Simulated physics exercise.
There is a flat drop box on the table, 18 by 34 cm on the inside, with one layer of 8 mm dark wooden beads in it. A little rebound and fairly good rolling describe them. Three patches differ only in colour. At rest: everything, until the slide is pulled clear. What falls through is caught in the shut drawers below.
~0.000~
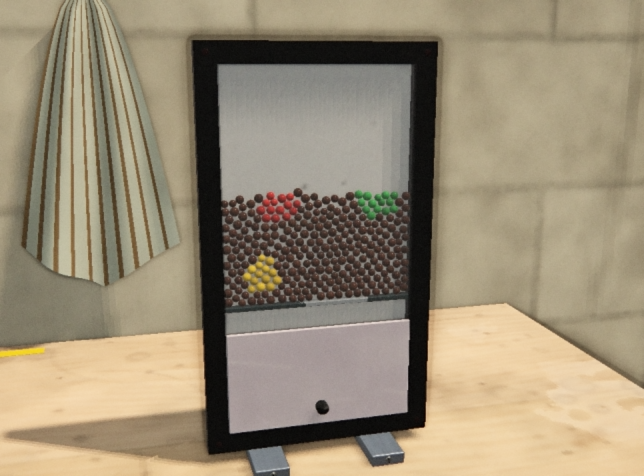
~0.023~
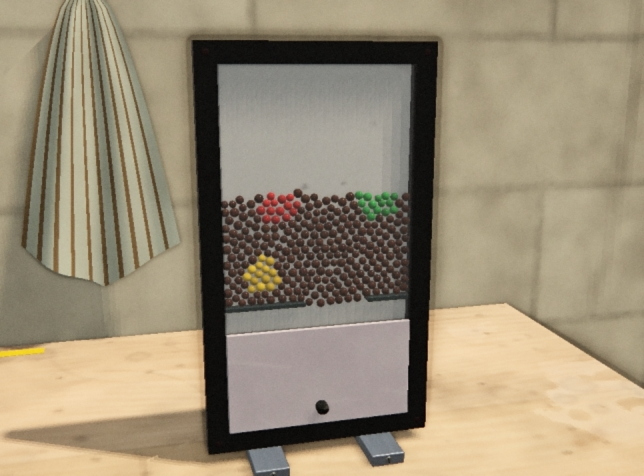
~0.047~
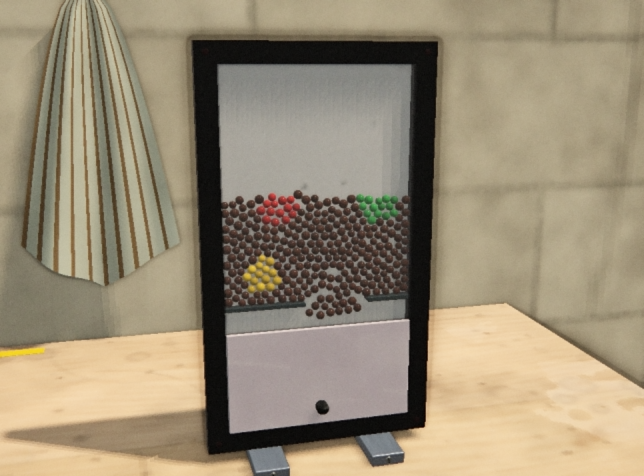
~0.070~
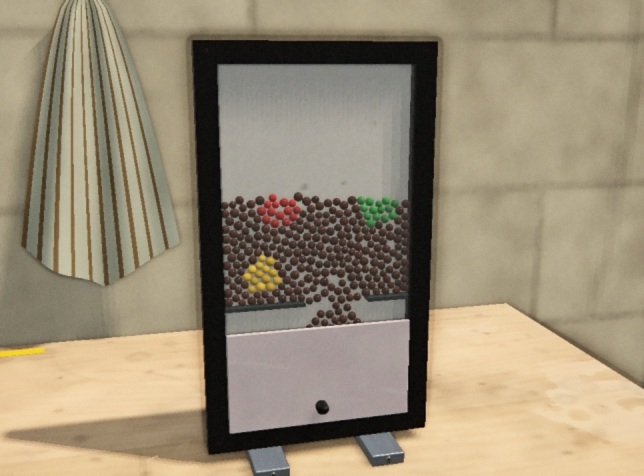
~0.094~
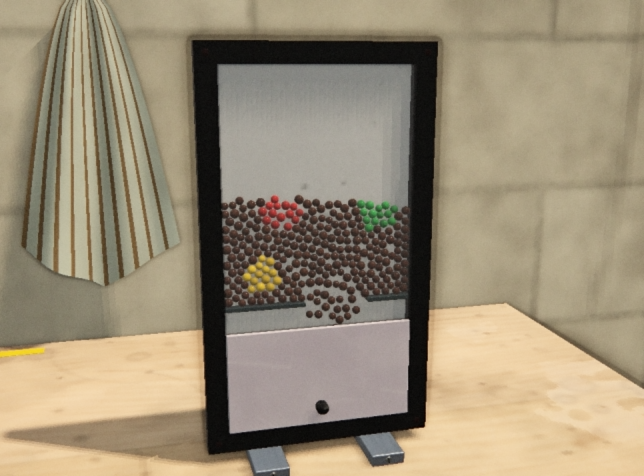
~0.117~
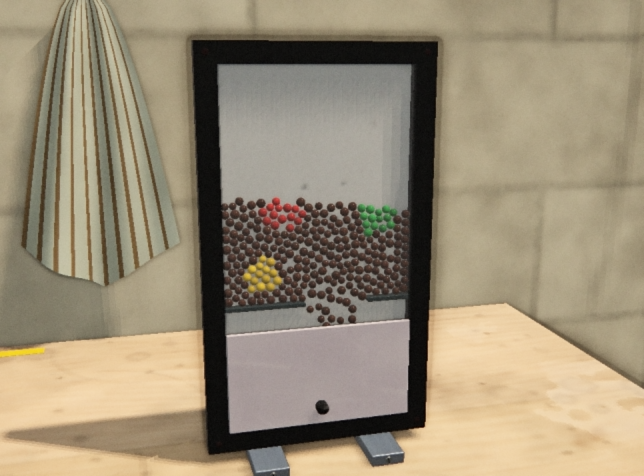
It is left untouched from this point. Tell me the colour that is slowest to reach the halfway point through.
I would say yellow.
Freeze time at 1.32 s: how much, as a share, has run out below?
Close to 85 percent at that moment.
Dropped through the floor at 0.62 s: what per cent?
About 75 per cent.
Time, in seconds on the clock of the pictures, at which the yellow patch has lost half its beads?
Half is gone at around 0.8 s.
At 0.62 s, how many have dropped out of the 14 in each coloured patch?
Count out below - yellow 0, green 14, red 14.
After 0.27 s, 35 % are out; out of 14, yellow 0, green 0, red 0.
After 0.62 s, 75 % are out; out of 14, yellow 1, green 14, red 14.
After 1.32 s, 85 % are out; out of 14, yellow 12, green 14, red 14.
At rest by 1.9 s, 85 % are out; out of 14, yellow 12, green 14, red 14; half out at yellow 0.86 s, green 0.47 s, red 0.43 s.
